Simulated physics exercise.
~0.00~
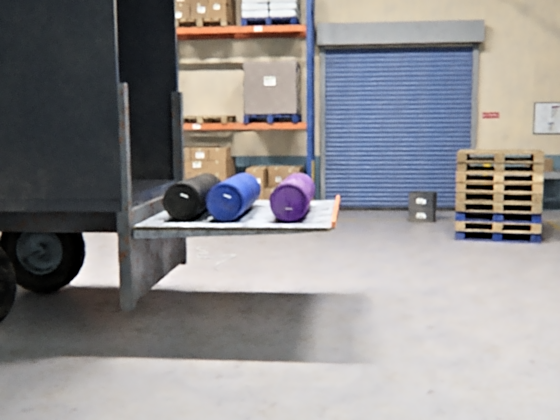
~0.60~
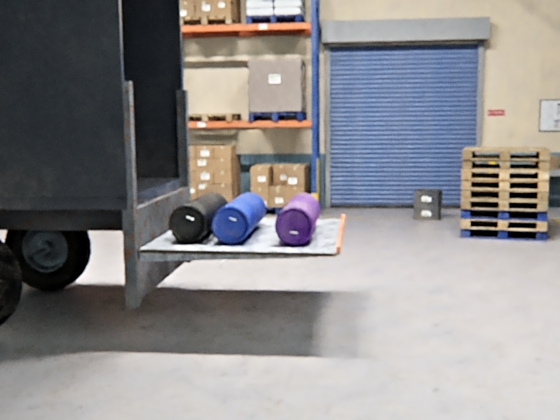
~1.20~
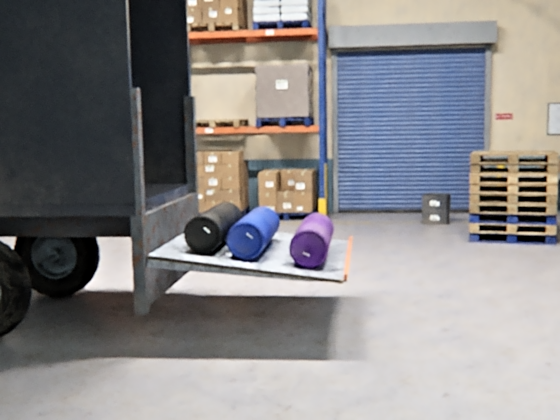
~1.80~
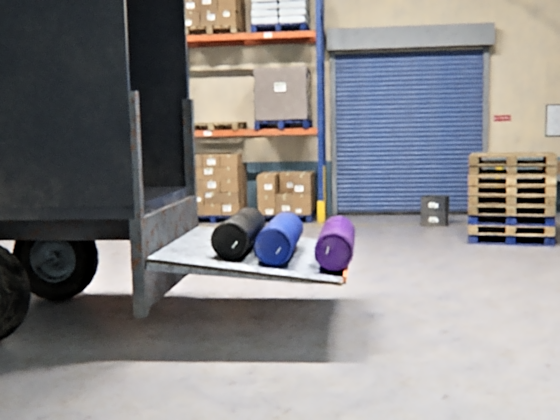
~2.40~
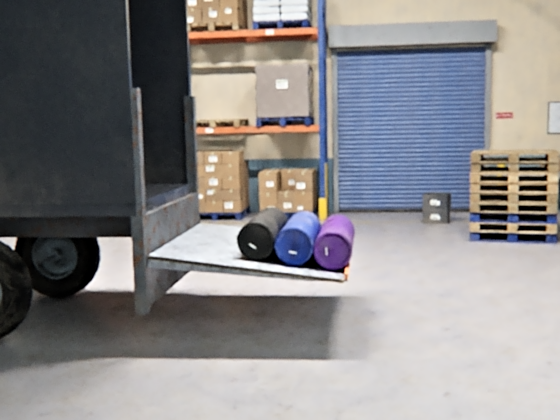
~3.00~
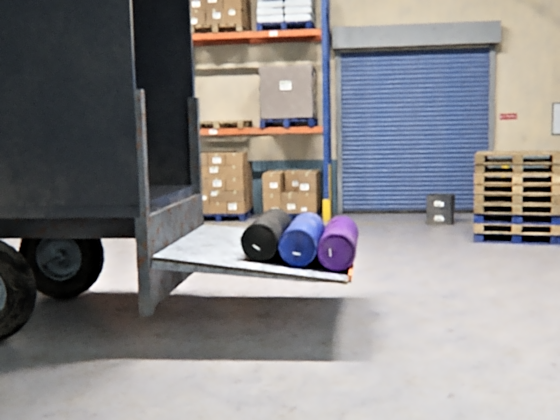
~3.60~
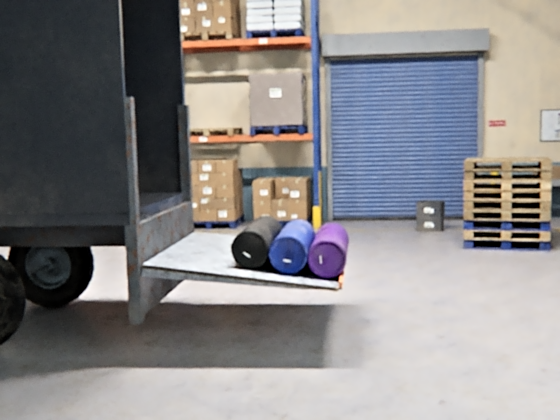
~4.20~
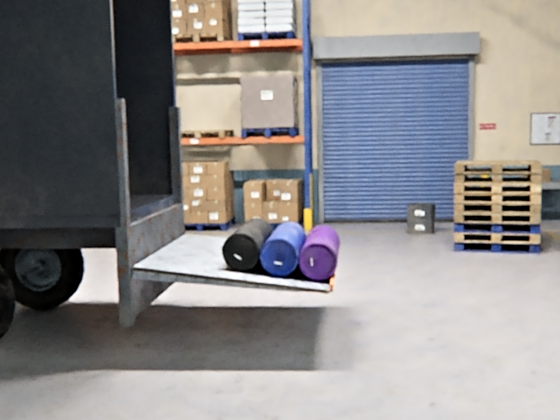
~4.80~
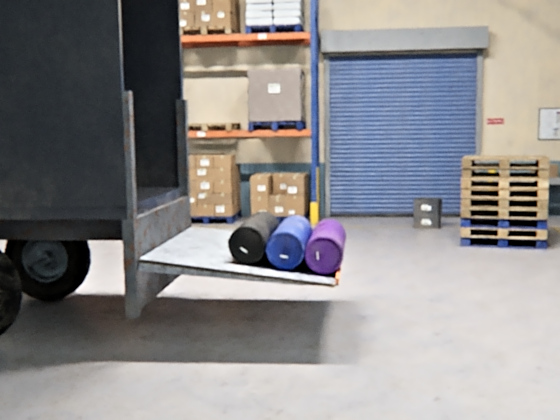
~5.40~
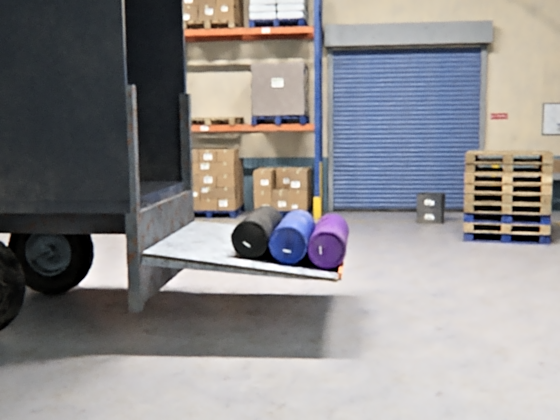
At the start, black, blue and purple cylinders lie side by side, slightly apart, on a flat platform sticking out to the right from the back of a dark lorry in a warehouse. The platform lowers a little, then tips down towards its outer edge. All three cylinders roll right, with the purple one leading. Purple reaches the raised edge and rolls back slightly as blue keeps coming, and the gaps between them close. They settle together near the outer end, and by the close all three rest still on the sloping platform, none having fallen.
